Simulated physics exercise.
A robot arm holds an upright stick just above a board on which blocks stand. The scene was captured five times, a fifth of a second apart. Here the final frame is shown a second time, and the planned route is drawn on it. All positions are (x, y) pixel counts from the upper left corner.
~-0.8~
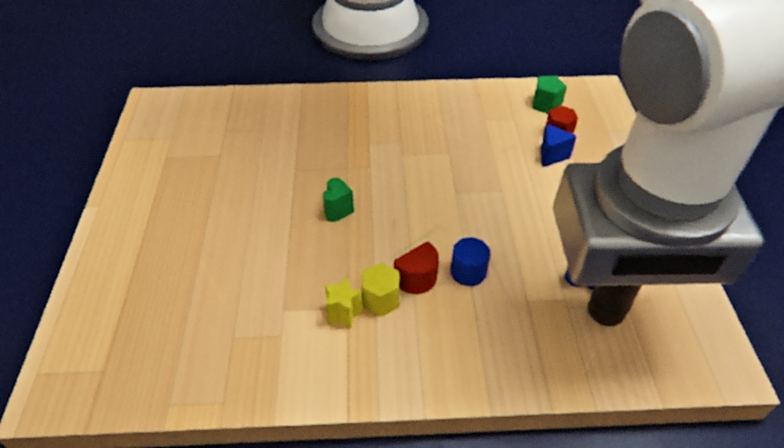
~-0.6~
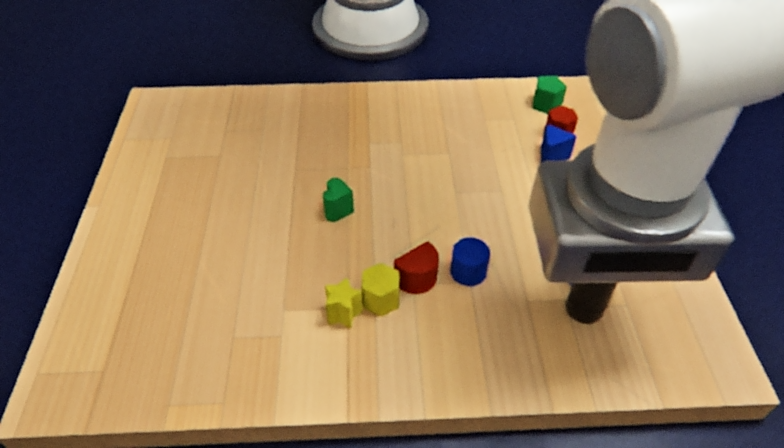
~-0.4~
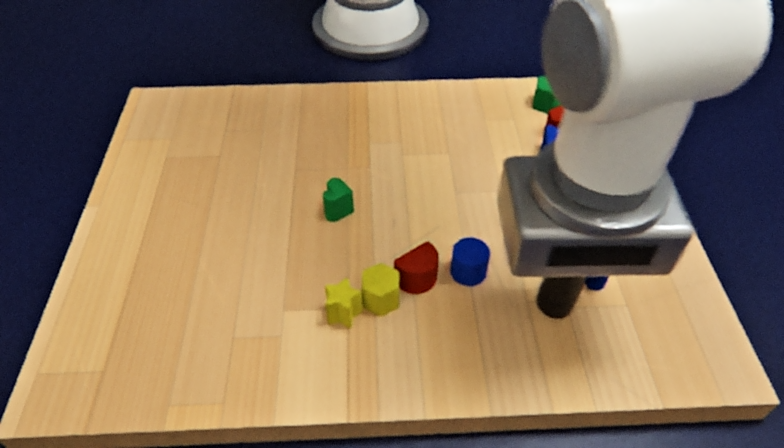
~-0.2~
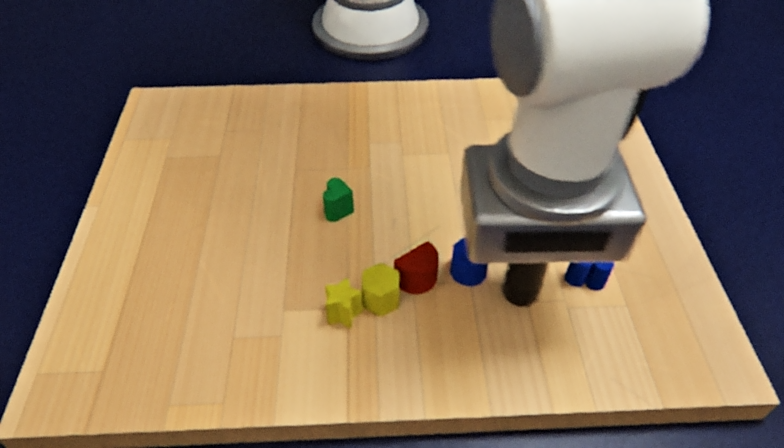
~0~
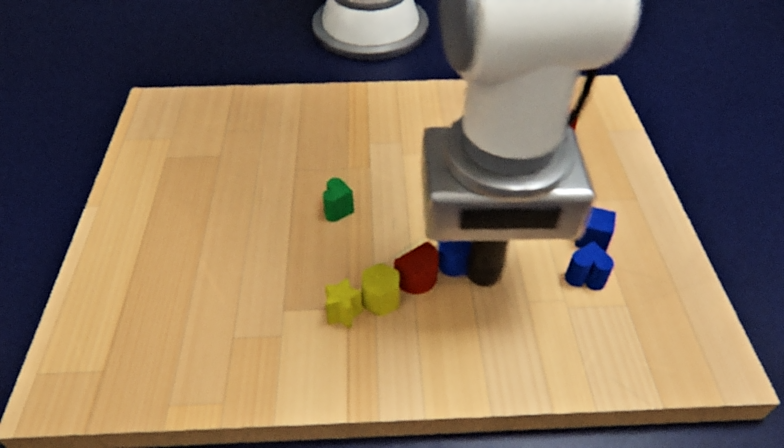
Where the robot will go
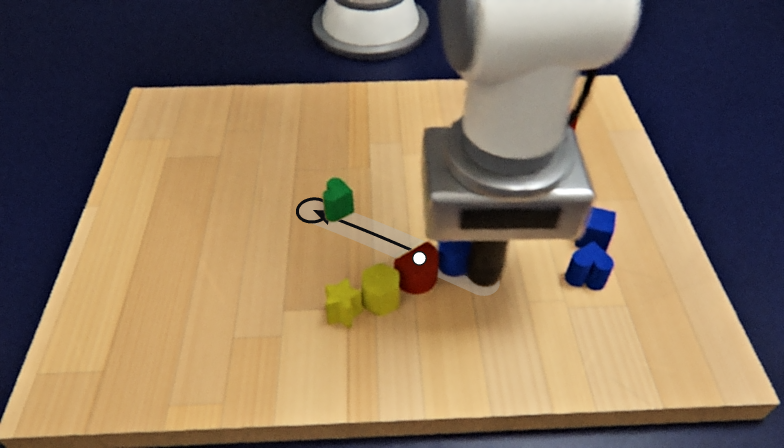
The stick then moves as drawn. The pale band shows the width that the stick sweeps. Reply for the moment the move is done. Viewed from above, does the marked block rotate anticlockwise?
Yes, that is what happens.
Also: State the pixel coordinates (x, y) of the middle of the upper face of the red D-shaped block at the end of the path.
I'd place it at (394, 254), taking the centre of its top.
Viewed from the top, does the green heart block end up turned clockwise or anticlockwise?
Watching from overhead, you'd notice the green heart block rotating clockwise.
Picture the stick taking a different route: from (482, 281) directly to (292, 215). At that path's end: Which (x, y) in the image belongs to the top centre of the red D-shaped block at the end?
Expect it around (376, 254).
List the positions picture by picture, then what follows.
Tip of the stick at (606, 312), middles of tops, green heart block at (336, 189), yellow six-sided block at (381, 279), red D-shaped block at (419, 258), blue cylinder at (472, 250), in the first frame.
Stick at (584, 310), nothing pushed, in the second frame.
Stick at (554, 305), nothing pushed, in the third frame.
Stick at (520, 293), nothing pushed, in the fourth frame.
Stick at (484, 274), green heart block at (336, 189), yellow six-sided block at (381, 279), red D-shaped block at (419, 258), blue cylinder at (457, 241), in the fifth frame.
The line goes straight from (482, 281) to (313, 210); the dot is on the red D-shaped block.
The first path, step by step. One third of the way, stick at (423, 247); yellow six-sided block at (375, 285); red D-shaped block at (400, 255), turned 50° anticlockwise; blue cylinder at (411, 208).
Two thirds of the way, stick at (365, 223); yellow six-sided block at (375, 285); red D-shaped block at (394, 254), turned 65° anticlockwise; blue cylinder at (397, 194).
At the end, stick at (312, 202); green heart block at (308, 169), turned 35° clockwise; yellow six-sided block at (375, 285); red D-shaped block at (394, 254), turned 65° anticlockwise; blue cylinder at (397, 194).
